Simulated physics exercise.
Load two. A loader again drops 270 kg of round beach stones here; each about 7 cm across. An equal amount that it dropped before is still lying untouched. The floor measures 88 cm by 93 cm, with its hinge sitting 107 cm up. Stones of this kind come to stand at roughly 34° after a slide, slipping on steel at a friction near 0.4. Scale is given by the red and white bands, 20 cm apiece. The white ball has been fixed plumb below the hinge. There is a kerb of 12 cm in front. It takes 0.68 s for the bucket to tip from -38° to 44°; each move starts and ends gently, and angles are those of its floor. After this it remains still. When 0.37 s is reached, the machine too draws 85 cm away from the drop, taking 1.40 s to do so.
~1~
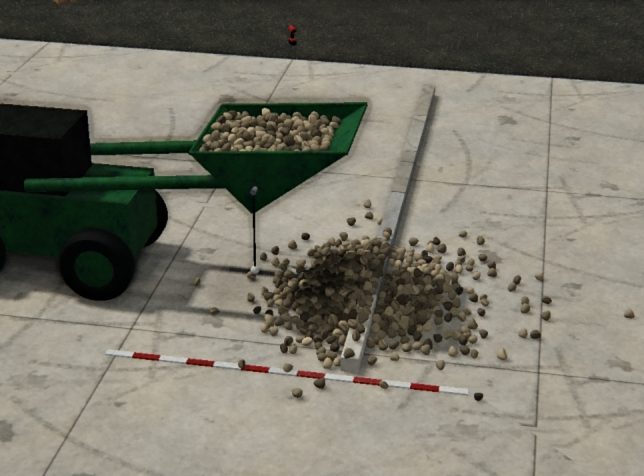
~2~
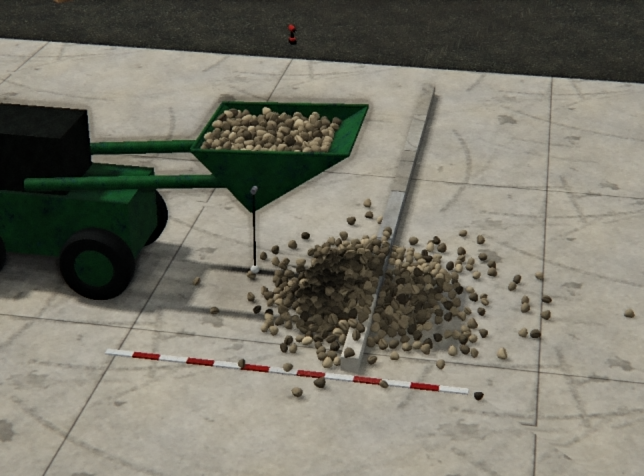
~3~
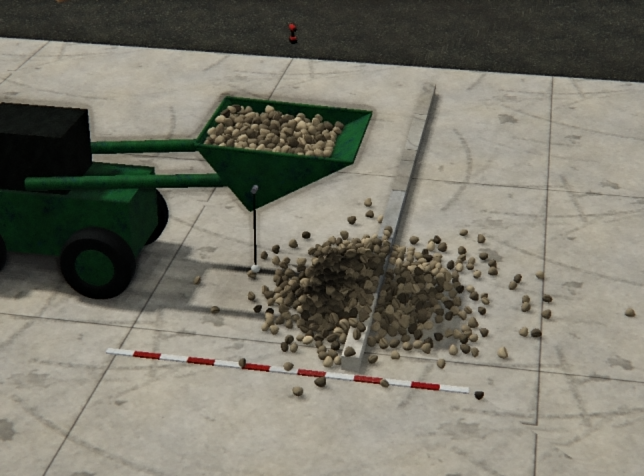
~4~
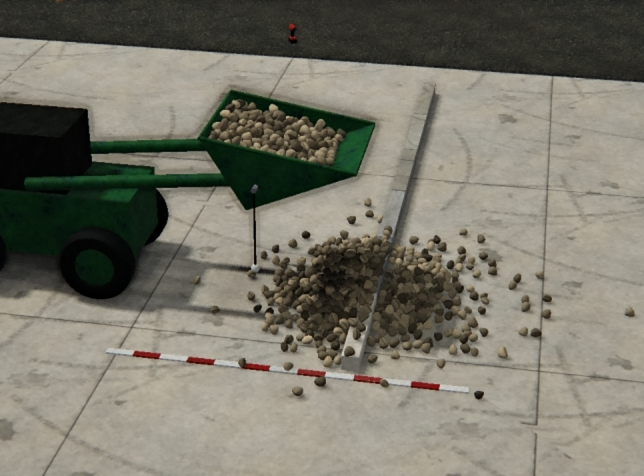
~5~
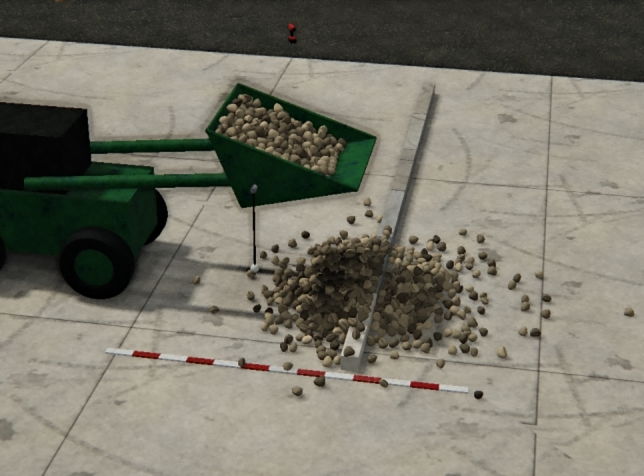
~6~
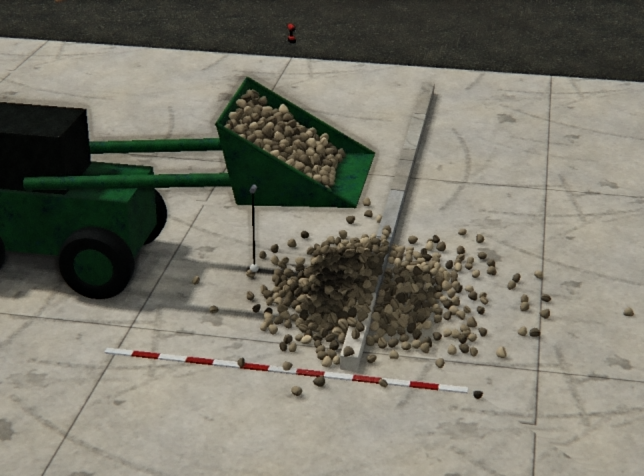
Green loader bucket full of round stones tilting steadily forward, its right lip lowering above an unmoving stone pile heaped across a kerb.
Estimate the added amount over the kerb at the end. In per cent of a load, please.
Roughly 15 per cent of a load.
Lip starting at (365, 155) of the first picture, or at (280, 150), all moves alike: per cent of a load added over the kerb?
I'd say close to 30 per cent for one and close to 0 per cent for the other, in that order.
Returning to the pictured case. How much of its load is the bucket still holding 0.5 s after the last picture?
That works out to about 55 %.
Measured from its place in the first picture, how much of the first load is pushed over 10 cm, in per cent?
Close to 20 per cent.
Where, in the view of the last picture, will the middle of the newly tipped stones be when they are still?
Middle: Approx. (320, 279) px.
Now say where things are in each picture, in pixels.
The first picture shows lip at (348, 153), floor tilted -38°, highest stones at (285, 122). The earlier load is highest near (367, 274), 21 cm above ground level, 65 % on this side of the kerb, 35 % over the kerb.
The second picture shows lip at (349, 155), floor tilted -36°, highest stones at (275, 122).
In the third picture, the bucket is at -31°, its lip at (353, 163); the top of the load is at (247, 118).
The fourth picture shows lip at (356, 175), floor tilted -24°, highest stones at (237, 113).
In the fifth picture, the bucket is at -15°, its lip at (358, 190); the top of the load is at (240, 108).
The sixth picture shows lip at (356, 207), floor tilted -4°, highest stones at (248, 103).
Then, 0.2 s after the last picture the floor is at 31°; in per cent of one load, 100 in the bucket, 65 on this side of the kerb, 35 over the kerb; the foremost stones are at (546, 308).
Then, 0.5 s after the last picture the floor is at 44°; in per cent of one load, 56 in the bucket, 109 on this side of the kerb, 35 over the kerb; the foremost stones are at (546, 308).
Then, 1.9 s after the last picture the floor is at 44°; in per cent of one load, 0 in the bucket, 150 on this side of the kerb, 50 over the kerb; the foremost stones are at (546, 308).
Then, 4.3 s after the last picture the floor is at 44°; in per cent of one load, 0 in the bucket, 150 on this side of the kerb, 50 over the kerb; the foremost stones are at (546, 308). Net gain over the kerb, 15.
